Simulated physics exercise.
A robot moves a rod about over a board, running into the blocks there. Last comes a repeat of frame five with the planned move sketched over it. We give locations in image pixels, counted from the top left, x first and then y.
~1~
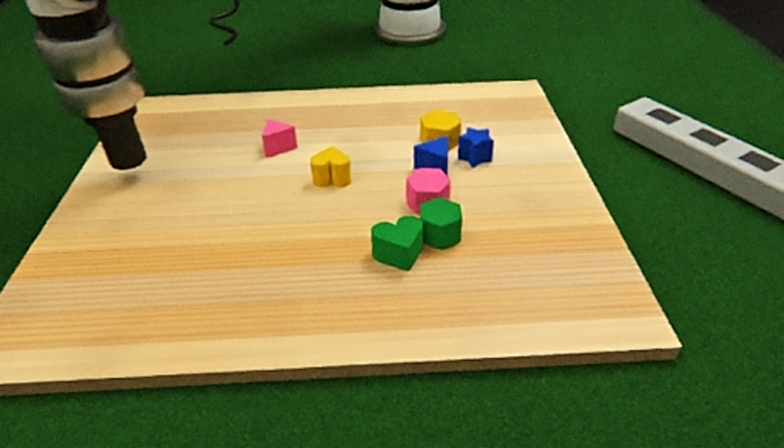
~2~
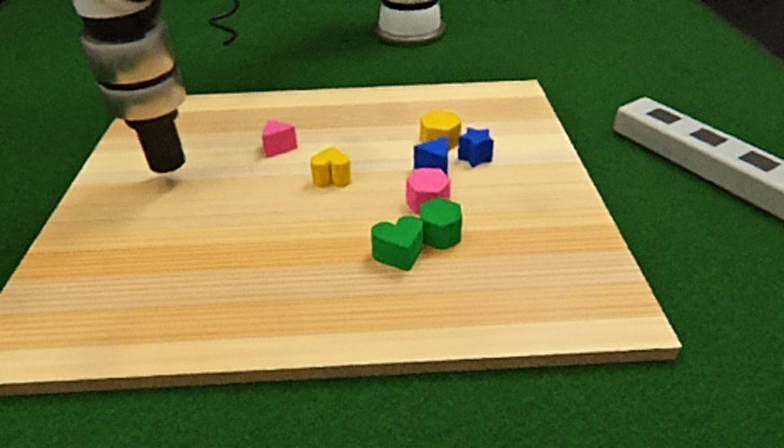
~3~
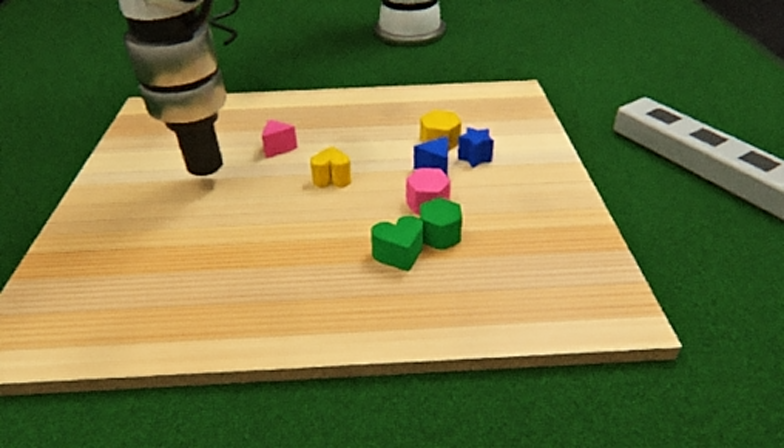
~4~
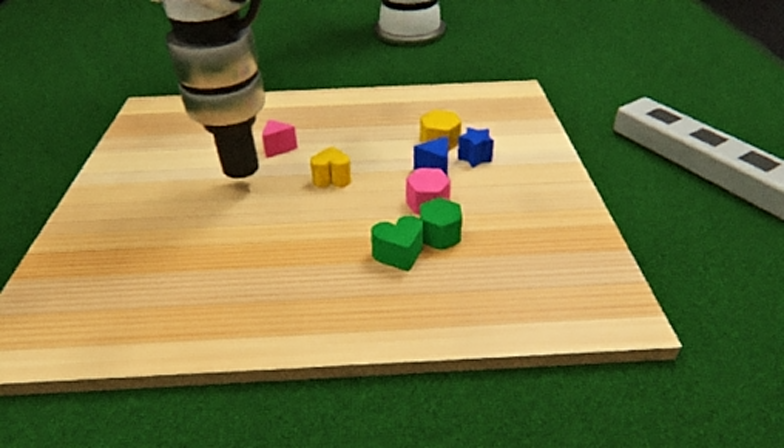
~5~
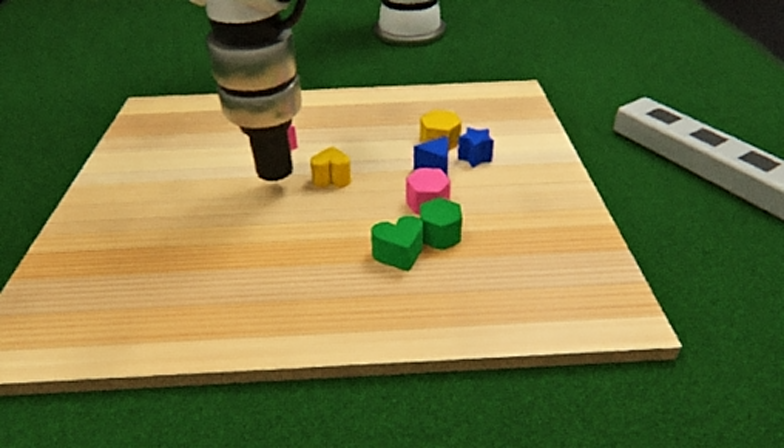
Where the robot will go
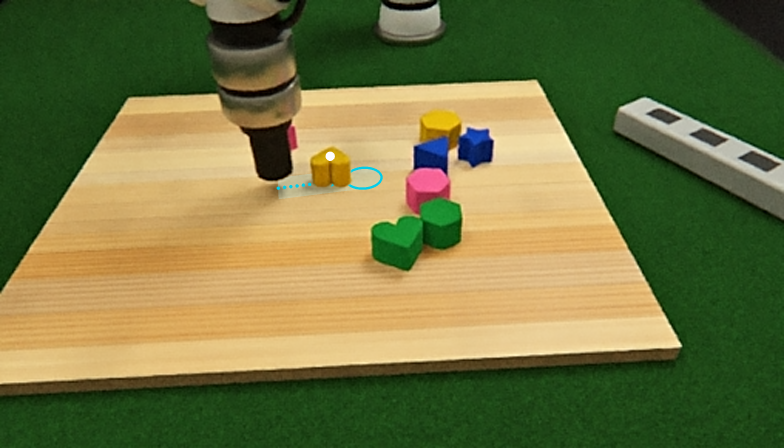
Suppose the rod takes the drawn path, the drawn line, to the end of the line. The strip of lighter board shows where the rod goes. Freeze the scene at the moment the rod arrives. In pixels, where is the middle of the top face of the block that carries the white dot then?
Located at (392, 142).
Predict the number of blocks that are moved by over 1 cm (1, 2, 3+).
I foresee one block being moved.
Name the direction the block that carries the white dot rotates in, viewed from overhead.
It spins anti-clockwise.
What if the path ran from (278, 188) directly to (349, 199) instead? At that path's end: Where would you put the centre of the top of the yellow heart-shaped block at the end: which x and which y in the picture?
I predict (357, 154).
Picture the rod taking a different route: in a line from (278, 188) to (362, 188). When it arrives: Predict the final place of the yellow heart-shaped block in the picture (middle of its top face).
(377, 147)
The drawn path runs from (278, 188) directly to (364, 178); the dot is on the yellow heart-shaped block.
On the path given first. Halfway along, rod (320, 167); yellow heart-shaped block (357, 152).
At the end, rod (363, 162); yellow heart-shaped block (392, 142), turned 40° anticlockwise; blue triangular block not moved.
